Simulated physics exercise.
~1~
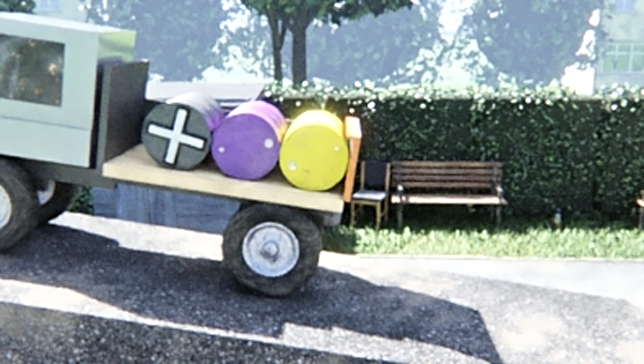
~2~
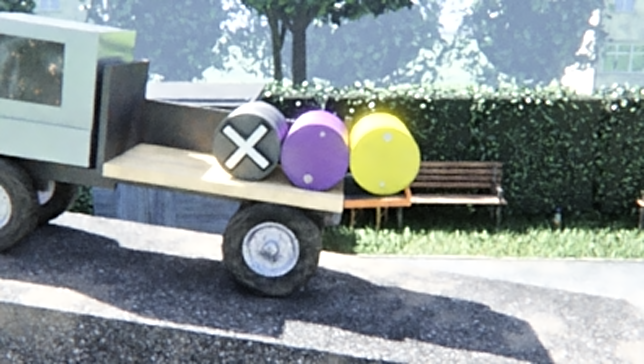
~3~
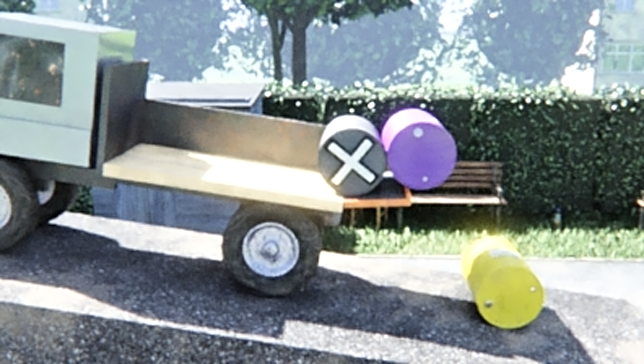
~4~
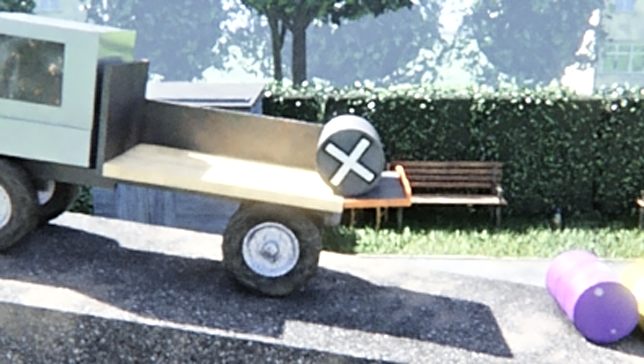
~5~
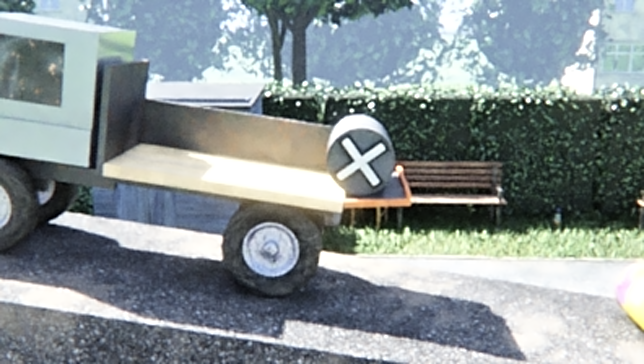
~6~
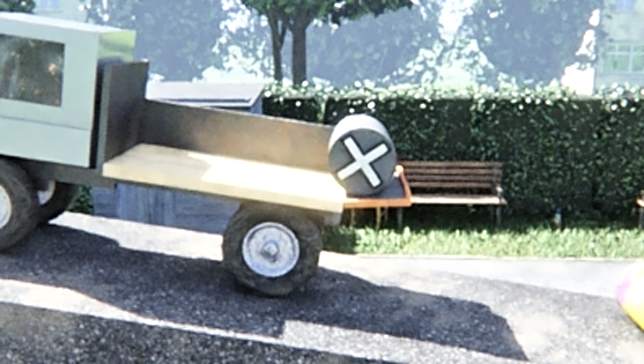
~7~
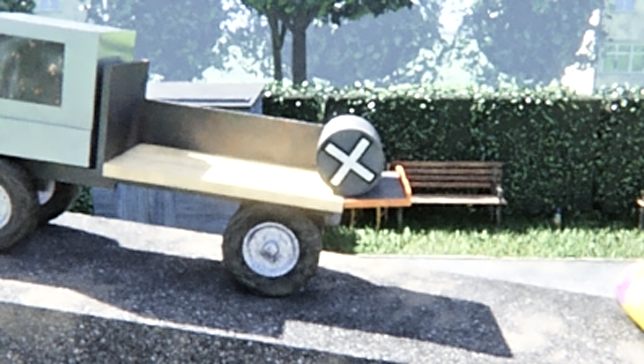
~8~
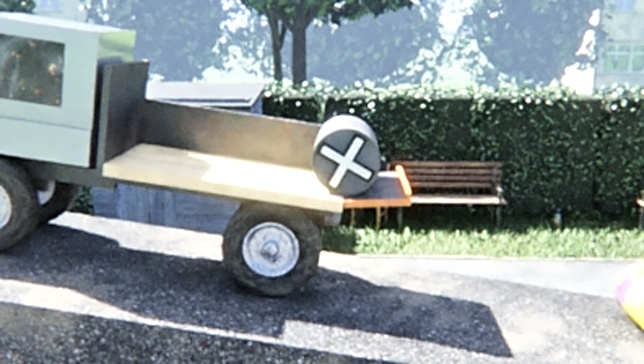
In the video, the tailgate of a parked pickup lowers and three drums roll right along the sloping bed; the yellow one drops to the road, then the purple one, while the black drum with a white cross rocks slightly and stays on the tailgate.
